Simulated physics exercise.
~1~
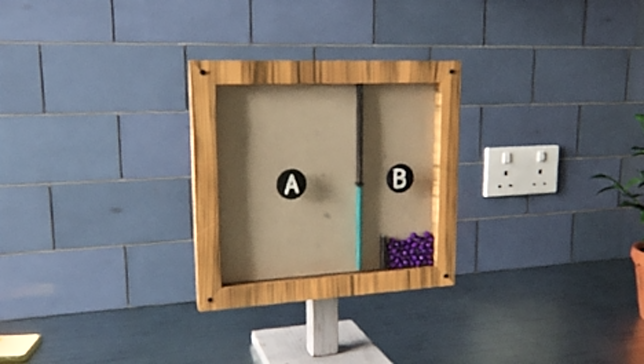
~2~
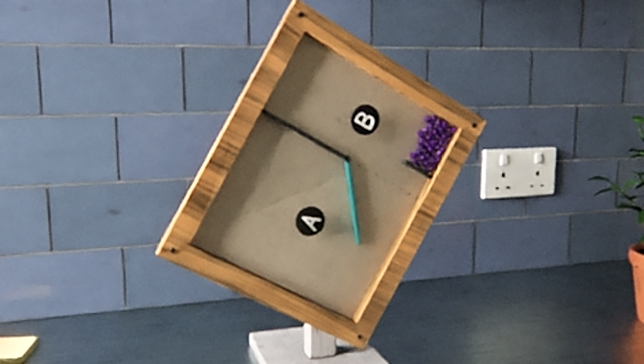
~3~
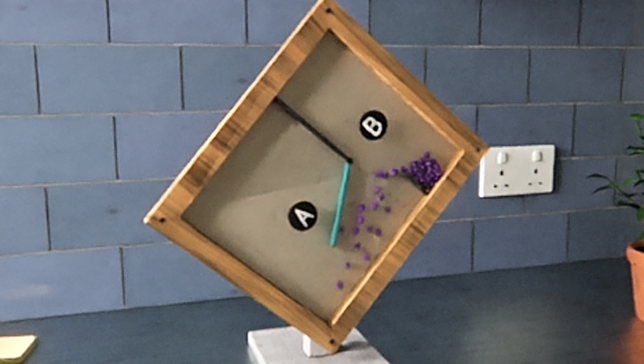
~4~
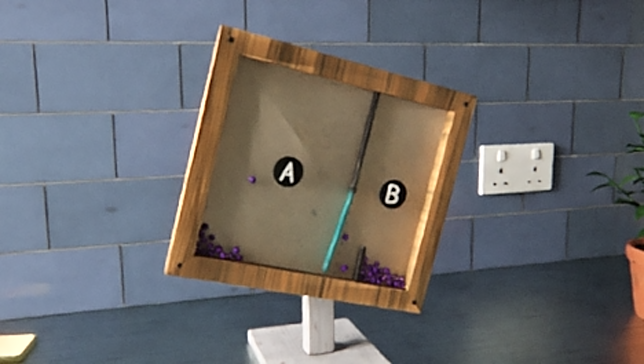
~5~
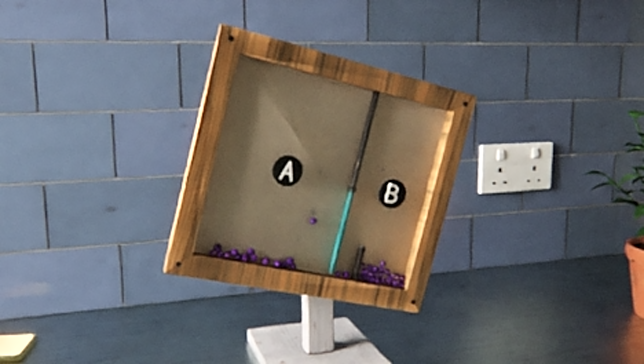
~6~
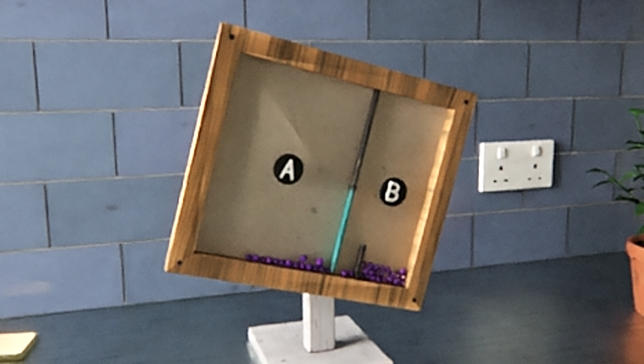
The wooden case tips left, swings back right, and purple beads settle on both sides.
